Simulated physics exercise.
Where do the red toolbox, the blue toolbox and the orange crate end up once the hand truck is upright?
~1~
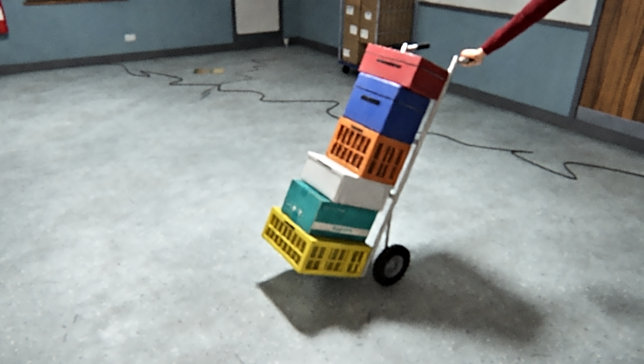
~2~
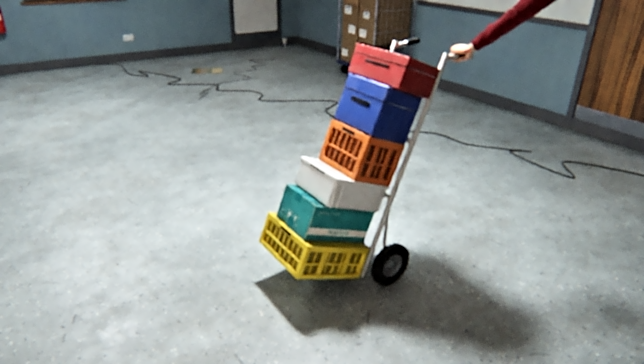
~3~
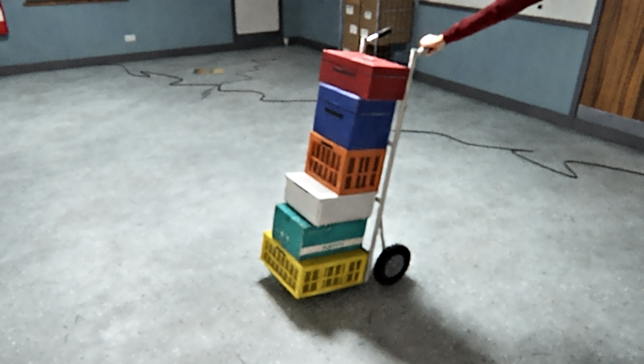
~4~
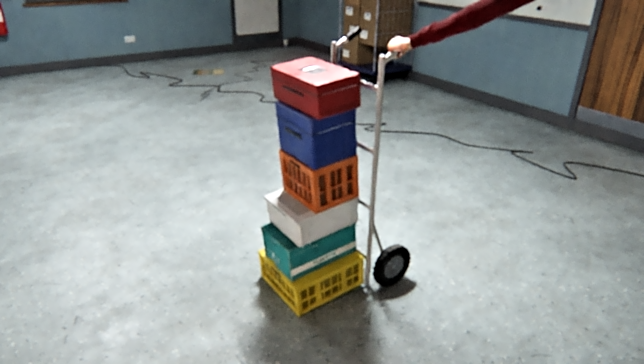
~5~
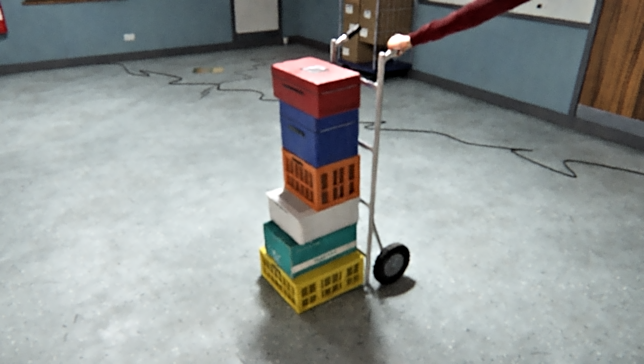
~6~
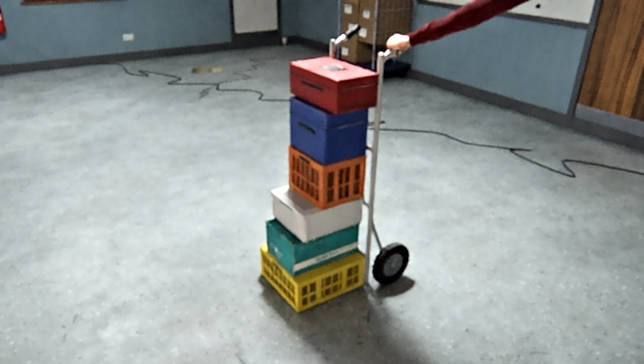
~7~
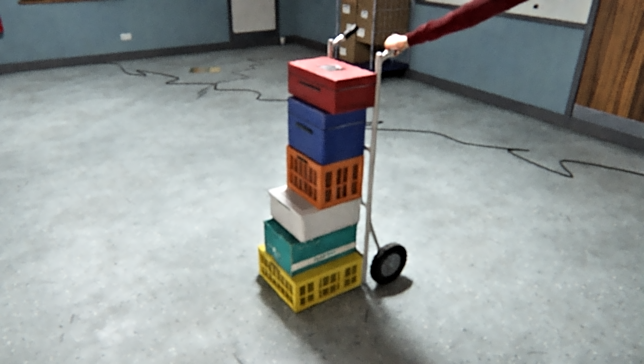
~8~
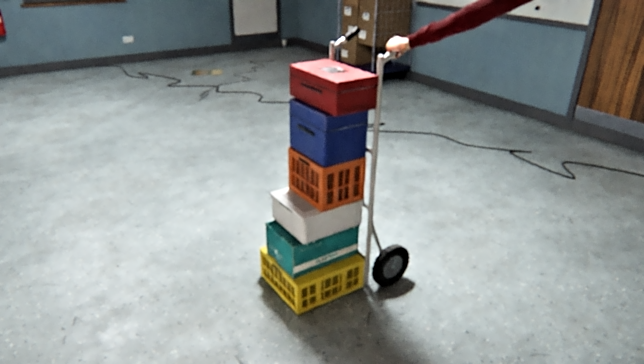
They end up in their places in the stack on the truck, with the red toolbox on top, the blue one beneath it and the orange crate below that.
